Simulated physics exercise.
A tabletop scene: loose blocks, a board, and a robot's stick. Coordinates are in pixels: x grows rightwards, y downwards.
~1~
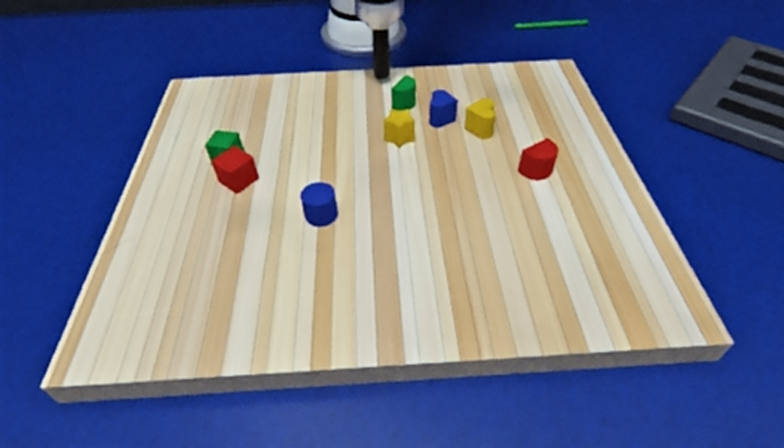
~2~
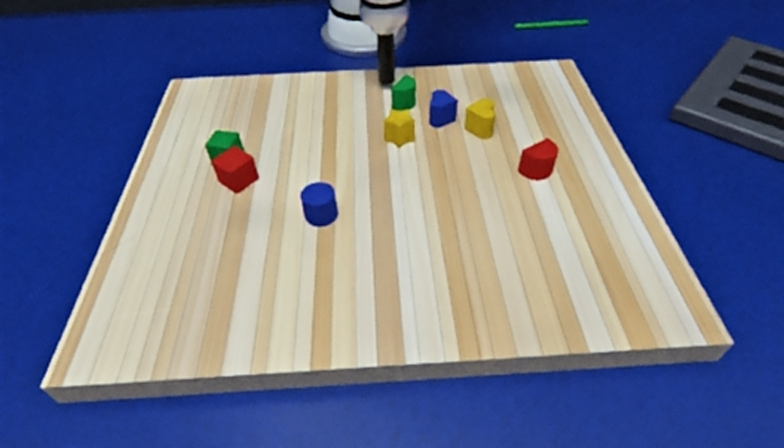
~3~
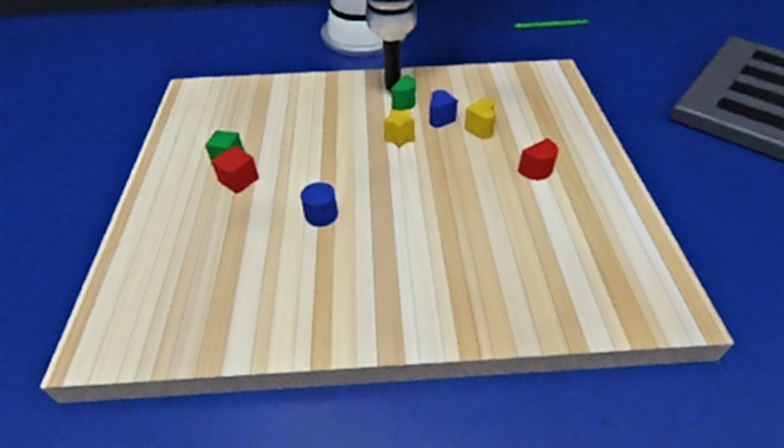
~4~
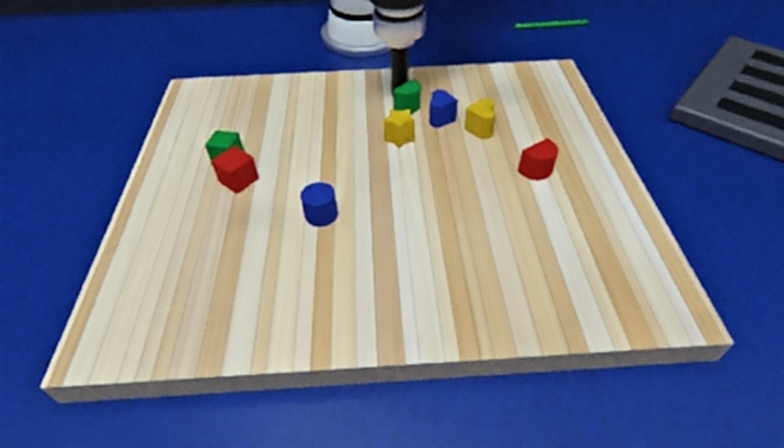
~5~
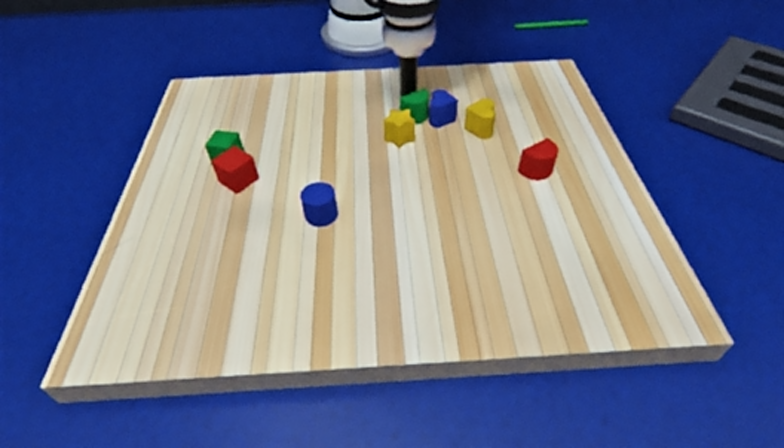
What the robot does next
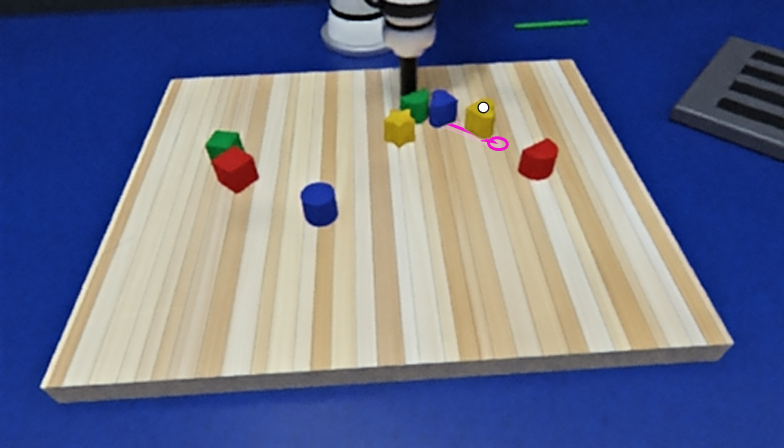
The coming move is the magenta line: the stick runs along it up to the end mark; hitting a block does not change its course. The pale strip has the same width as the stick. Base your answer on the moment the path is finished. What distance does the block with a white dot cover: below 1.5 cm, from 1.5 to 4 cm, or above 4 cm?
The move is long, over 4 cm.
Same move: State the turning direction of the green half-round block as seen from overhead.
My prediction: CW.
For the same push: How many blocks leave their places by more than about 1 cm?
It moves three or more blocks.
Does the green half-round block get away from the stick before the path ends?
I believe so.
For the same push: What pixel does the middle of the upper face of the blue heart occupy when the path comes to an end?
I predict (528, 123).
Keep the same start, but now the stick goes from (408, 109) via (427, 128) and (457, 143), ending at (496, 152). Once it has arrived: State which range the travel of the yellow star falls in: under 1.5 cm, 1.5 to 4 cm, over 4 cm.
Travel: Within 1.5 cm.
The drawn path runs from (408, 109) to (498, 144); the dot is on the yellow heart.
On the path given first. One third of the way, stick at (437, 114); green half-round block at (430, 107), turned 60° clockwise; blue heart at (461, 103), turned 25° anticlockwise; yellow heart at (486, 108).
Two thirds of the way, stick at (468, 126); green half-round block at (431, 108), turned 65° clockwise; blue heart at (494, 114), turned 30° anticlockwise; yellow heart at (521, 116), turned 25° anticlockwise.
At the end, stick at (499, 138); yellow star not moved; green half-round block at (431, 108), turned 65° clockwise; blue heart at (528, 123), turned 55° anticlockwise; yellow heart at (553, 120), turned 45° anticlockwise.
